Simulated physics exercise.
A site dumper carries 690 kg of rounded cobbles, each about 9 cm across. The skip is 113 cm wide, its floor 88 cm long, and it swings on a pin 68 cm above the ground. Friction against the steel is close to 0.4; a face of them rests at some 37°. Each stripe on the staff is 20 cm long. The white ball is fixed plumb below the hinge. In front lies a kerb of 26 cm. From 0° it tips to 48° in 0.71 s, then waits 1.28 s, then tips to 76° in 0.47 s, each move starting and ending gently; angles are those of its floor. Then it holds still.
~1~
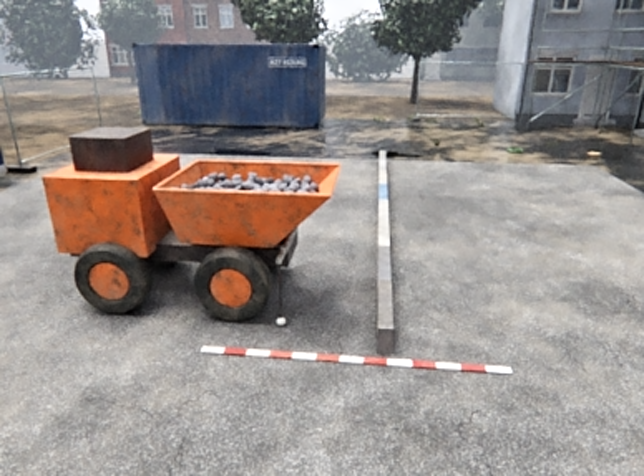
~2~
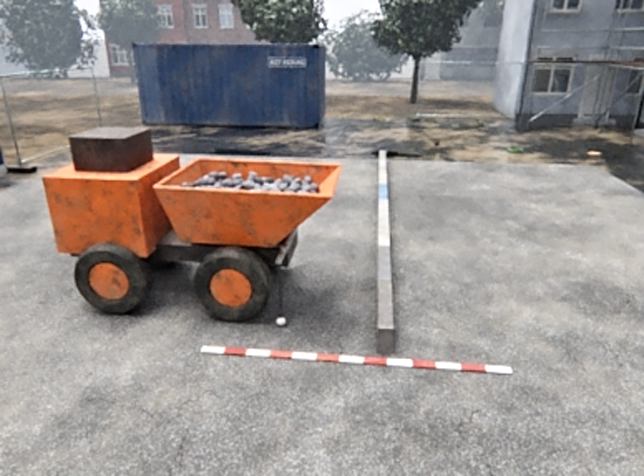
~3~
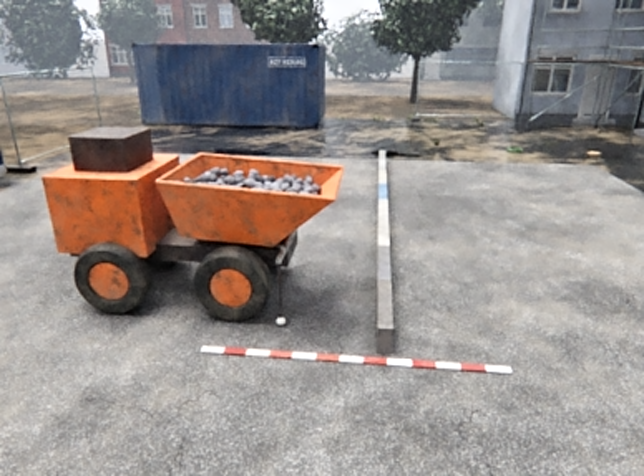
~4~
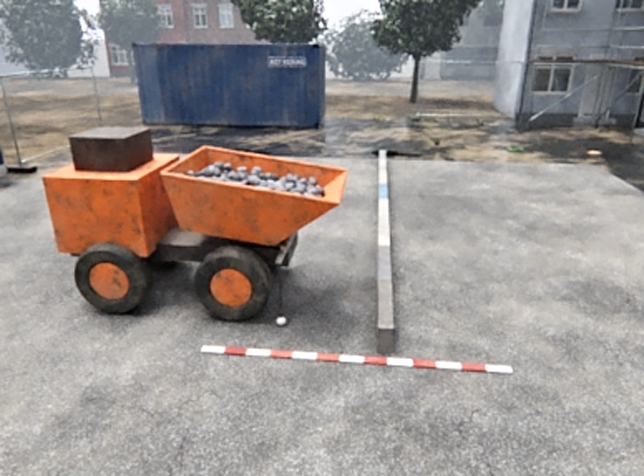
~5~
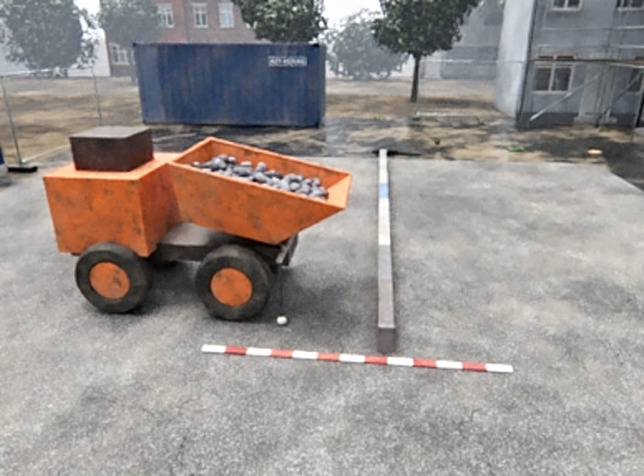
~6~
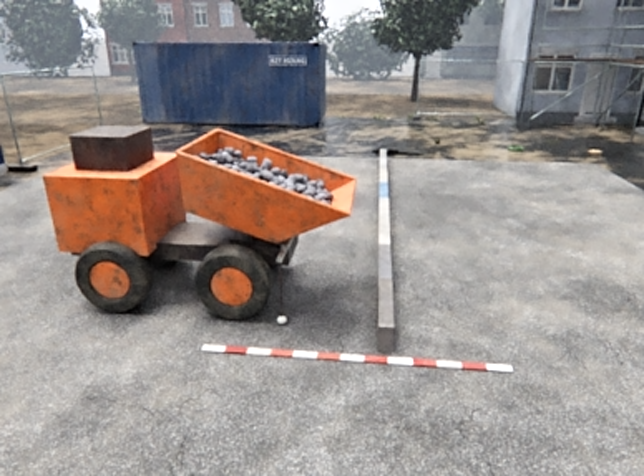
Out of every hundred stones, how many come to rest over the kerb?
Roughly 50 per cent ends over the kerb.
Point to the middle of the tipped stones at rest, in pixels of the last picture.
Their middle is at about (394, 290).
A little later the floor is at 40°; 100 % in the skip; the foremost stones are at (339, 220).
Then the floor is at 48°; 100 % in the skip; the foremost stones are at (365, 230).
Later still the floor is at 76°; 37 % in the skip, 31 % on this side of the kerb, 32 % over the kerb; the foremost stones are at (539, 298).
In the end the floor is at 76°; 5 % in the skip, 47 % on this side of the kerb, 48 % over the kerb; the foremost stones are at (534, 287).
